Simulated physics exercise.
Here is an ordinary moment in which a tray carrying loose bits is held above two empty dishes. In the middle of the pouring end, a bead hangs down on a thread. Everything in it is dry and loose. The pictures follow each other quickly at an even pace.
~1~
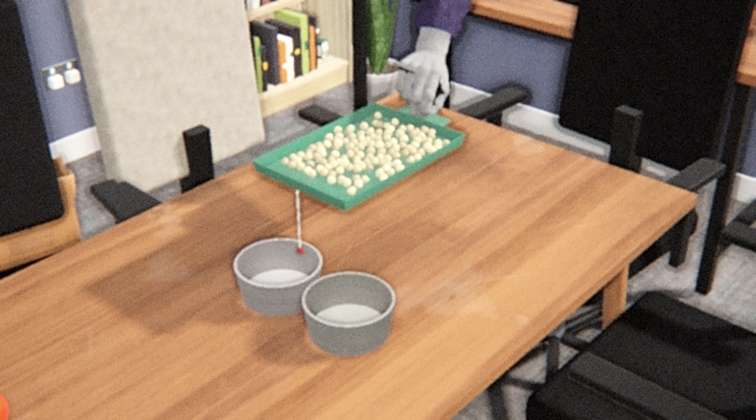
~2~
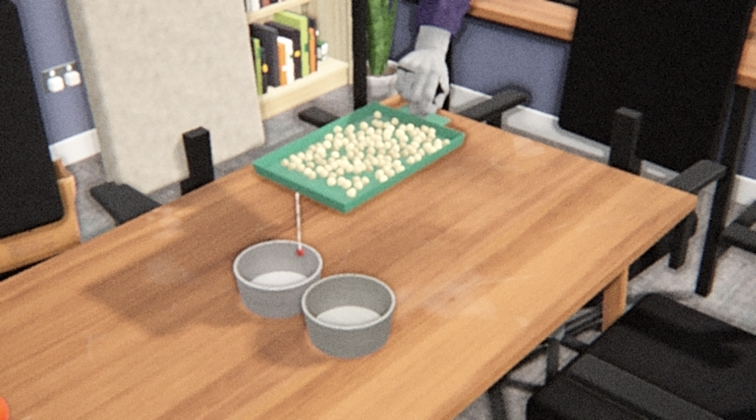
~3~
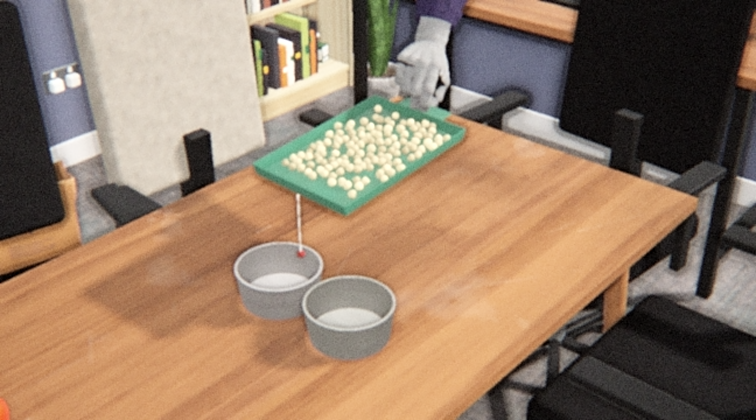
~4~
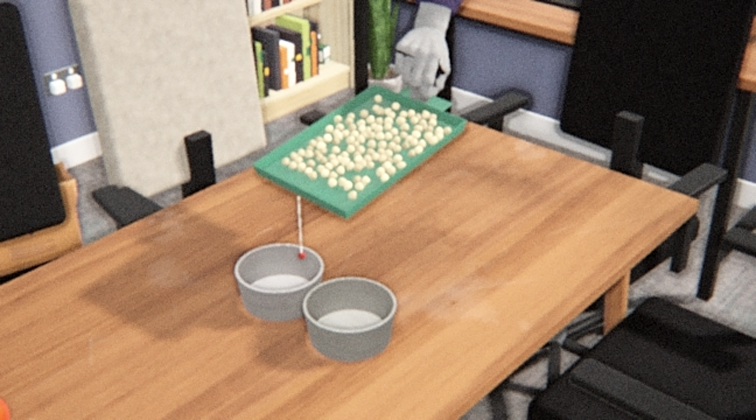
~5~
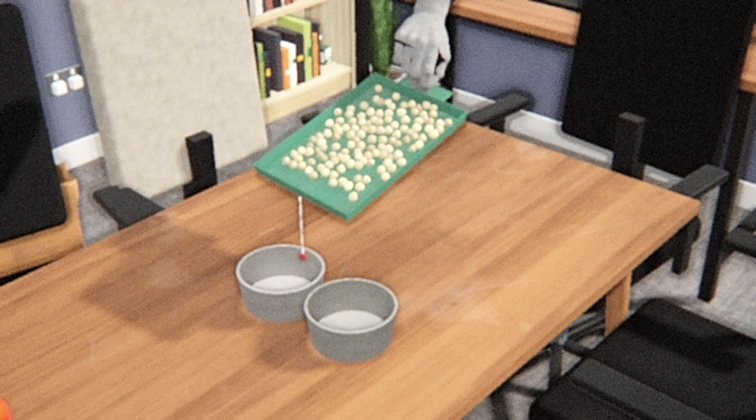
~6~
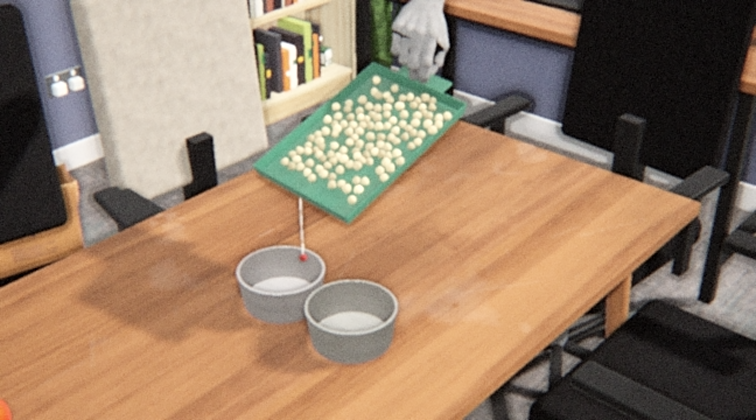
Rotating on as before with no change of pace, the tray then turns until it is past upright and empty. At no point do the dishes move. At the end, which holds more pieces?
The fuller one at the end is the dish on the right, no doubt.
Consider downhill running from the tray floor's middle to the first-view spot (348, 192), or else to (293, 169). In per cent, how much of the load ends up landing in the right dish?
80 and 0 per cent, in that order.
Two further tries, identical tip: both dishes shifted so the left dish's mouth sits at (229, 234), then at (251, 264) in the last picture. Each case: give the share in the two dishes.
The first comes to 20 percent and the second to 90 percent.
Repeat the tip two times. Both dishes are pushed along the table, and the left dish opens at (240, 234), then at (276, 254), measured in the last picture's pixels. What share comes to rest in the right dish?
20 and 70 %.
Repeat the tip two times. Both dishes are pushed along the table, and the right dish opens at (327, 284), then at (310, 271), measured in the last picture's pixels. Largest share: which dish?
In the first try it's the right-side dish, and in the second it's the right-side dish.
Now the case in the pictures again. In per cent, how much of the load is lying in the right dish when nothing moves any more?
It works out to roughly 60 percent of the load.
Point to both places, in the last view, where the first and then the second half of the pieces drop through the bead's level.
First around (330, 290), afterwards around (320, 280).
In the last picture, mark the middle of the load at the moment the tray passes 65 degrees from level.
I'd put the middle close to (327, 192).
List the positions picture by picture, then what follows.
In the first frame, corners of the pouring end near (256, 160) and (345, 199), level; middle of the load near (371, 151), macadamia nuts; left dish near (248, 293); right dish near (318, 332); bead on its thread near (300, 250).
In the second frame, corners of the pouring end near (256, 162) and (344, 202), level; middle of the load near (371, 152).
In the third frame, corners of the pouring end near (256, 163) and (345, 205), tipped barely, lowest at the right corner; middle of the load near (371, 149).
In the fourth frame, corners of the pouring end near (256, 164) and (345, 209), tipped a little, lowest at the right corner; middle of the load near (372, 144).
In the fifth frame, corners of the pouring end near (257, 164) and (346, 212), tipped a little, lowest at the right corner; middle of the load near (372, 140).
In the sixth frame, corners of the pouring end near (256, 165) and (347, 215), tipped clearly, lowest at the right corner; middle of the load near (370, 137), near a quarter on the move; left dish near (251, 301); right dish near (321, 340).
Shortly afterwards, tray tipped steeply; the bulk on the tray; only a few in the right dish; a little in the air.
Next, tray tipped past a quarter turn; near a third on the tray; near a quarter in the right dish; only a few in the left dish; a little outside both; near a quarter in the air.
Some moments later, tray tipped past a quarter turn; near two thirds in the right dish; near a quarter in the left dish; near a quarter outside both.
In the end, tray tipped past a quarter turn; near two thirds in the right dish; near a quarter in the left dish; near a quarter outside both.
